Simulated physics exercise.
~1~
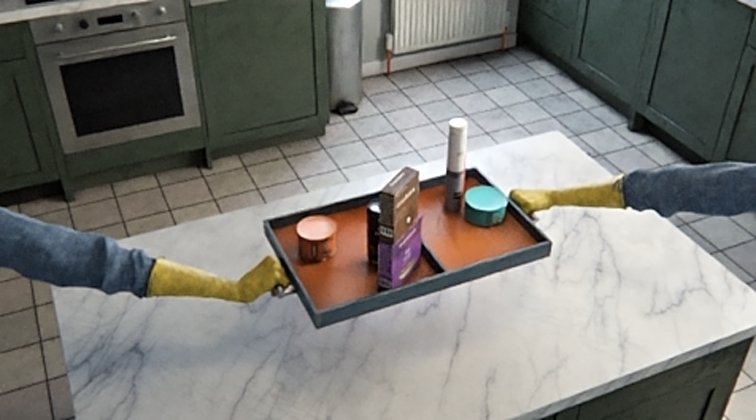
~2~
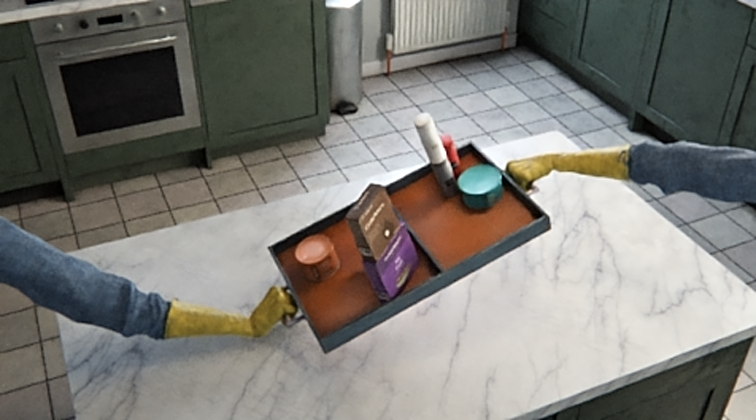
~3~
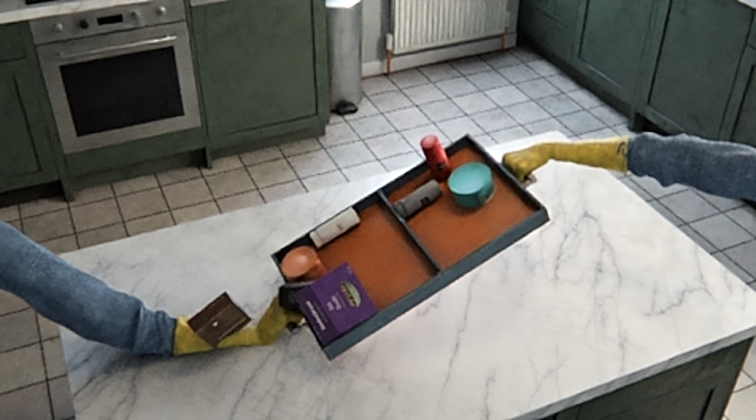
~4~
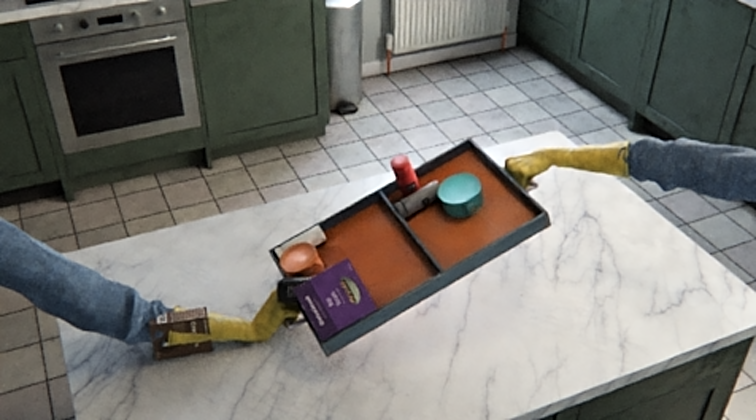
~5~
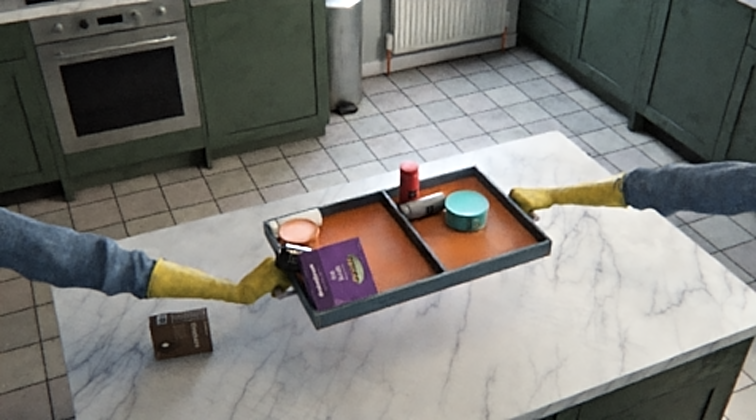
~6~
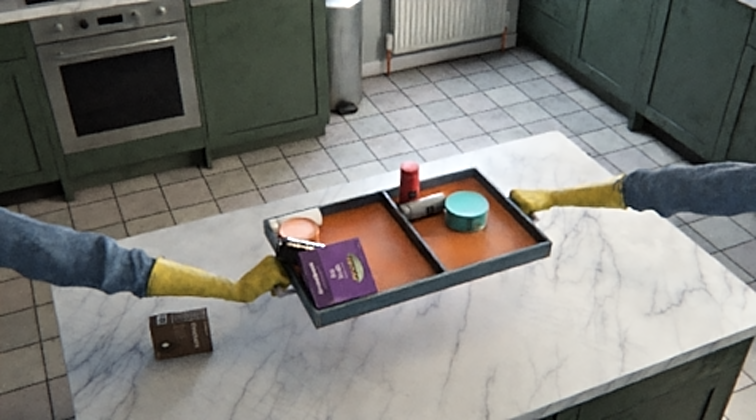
Gloved hands tilting a divided tray left and levelling it, toppling several containers and dropping a brown packet onto the marble counter.
